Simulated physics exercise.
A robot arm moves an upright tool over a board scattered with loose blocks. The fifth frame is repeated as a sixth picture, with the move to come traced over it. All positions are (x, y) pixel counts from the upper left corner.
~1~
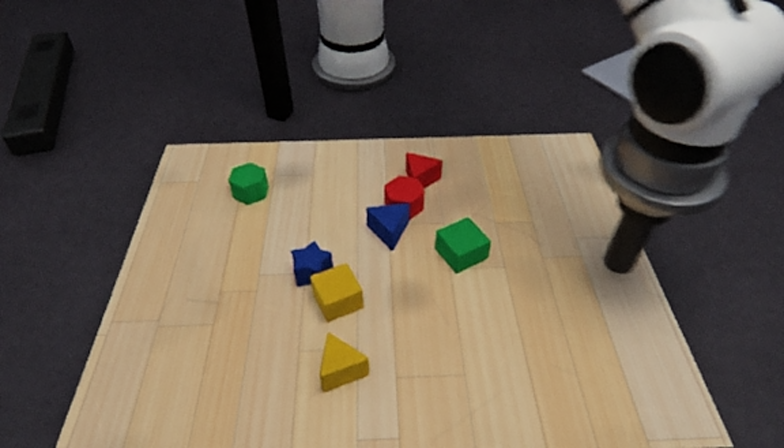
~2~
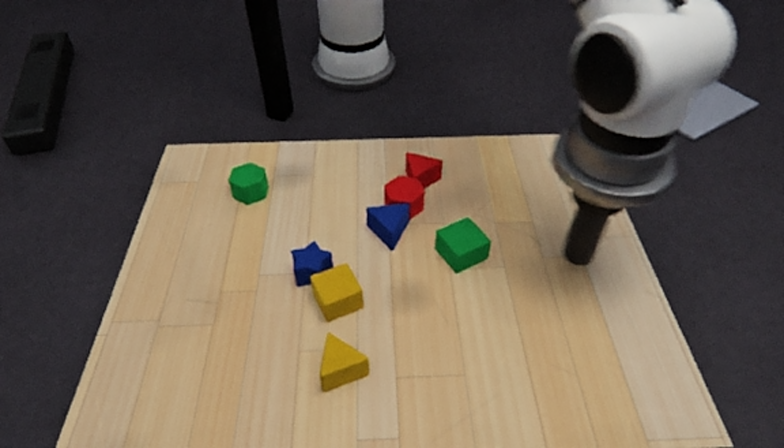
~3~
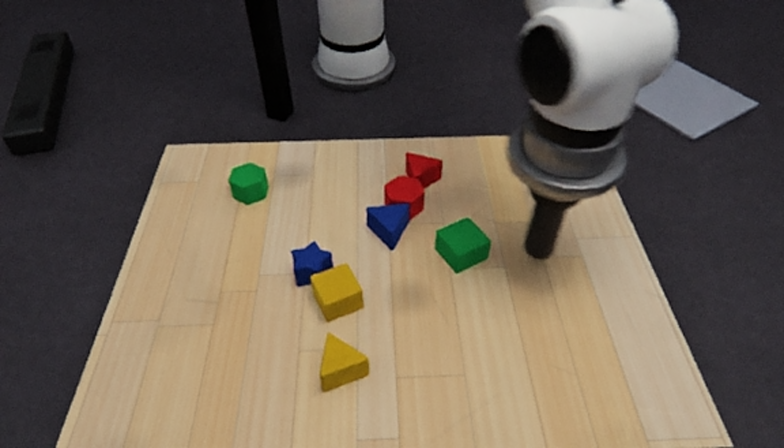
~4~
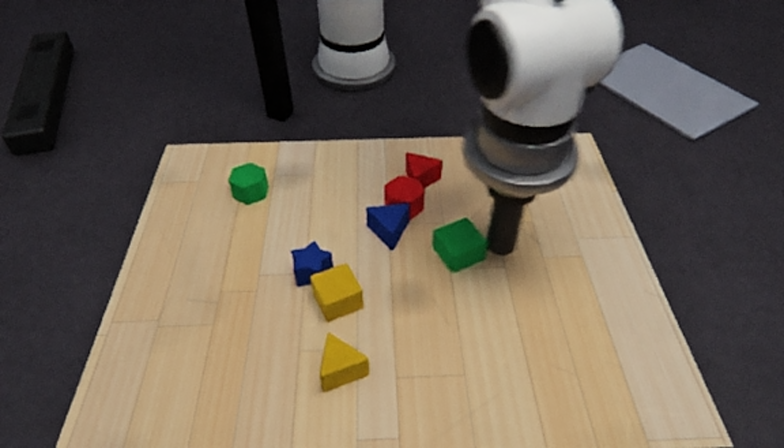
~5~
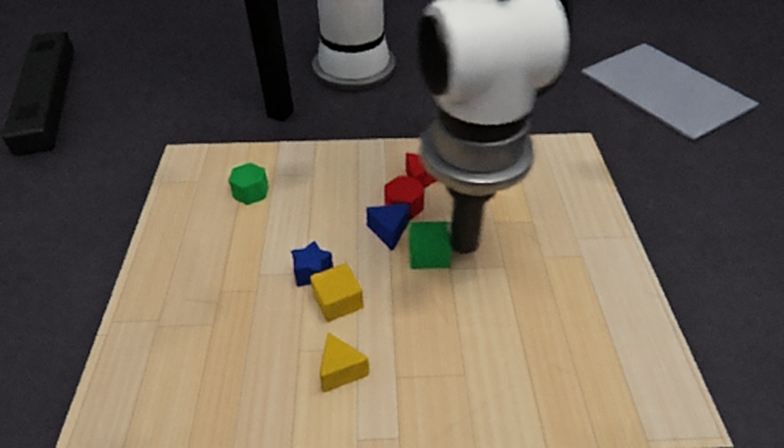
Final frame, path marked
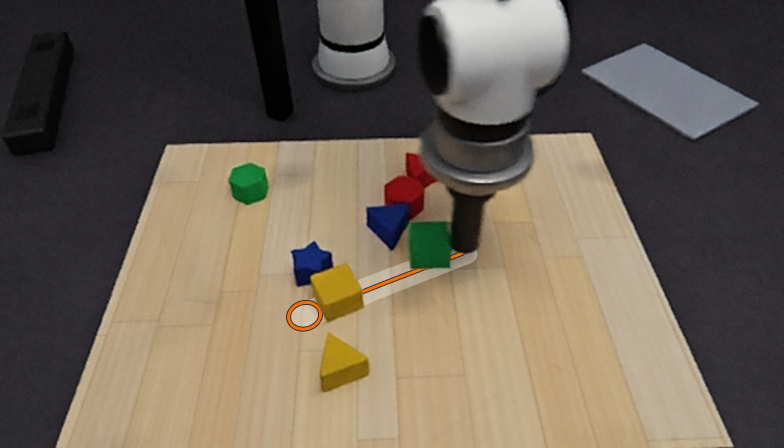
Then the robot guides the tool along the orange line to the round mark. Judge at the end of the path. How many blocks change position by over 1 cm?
It displaces three or more.
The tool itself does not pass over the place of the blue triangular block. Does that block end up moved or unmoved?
That one moves away.
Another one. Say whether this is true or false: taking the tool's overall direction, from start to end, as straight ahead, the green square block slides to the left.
False.
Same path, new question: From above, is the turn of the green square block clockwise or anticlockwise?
It turns clockwise.
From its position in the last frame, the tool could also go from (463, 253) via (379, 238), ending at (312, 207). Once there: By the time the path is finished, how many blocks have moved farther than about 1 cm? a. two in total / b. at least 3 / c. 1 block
a (two in total)
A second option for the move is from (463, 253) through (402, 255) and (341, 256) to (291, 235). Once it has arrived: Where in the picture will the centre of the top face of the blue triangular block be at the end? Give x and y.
Pixel (372, 209).
The drawn path runs straight from (463, 253) to (305, 315).
The first path, step by step. One third of the way, tool at (412, 262); blue triangular block at (378, 209), turned 25° clockwise; green square block at (385, 238), turned 50° clockwise.
Two thirds of the way, tool at (358, 283); yellow square block at (323, 287); blue triangular block at (377, 208), turned 35° clockwise; green square block at (377, 237), turned 60° clockwise.
At the end, tool at (303, 306); blue star block not moved; yellow square block at (264, 308), turned 10° clockwise; blue triangular block at (377, 208), turned 35° clockwise; green square block at (377, 237), turned 60° clockwise.
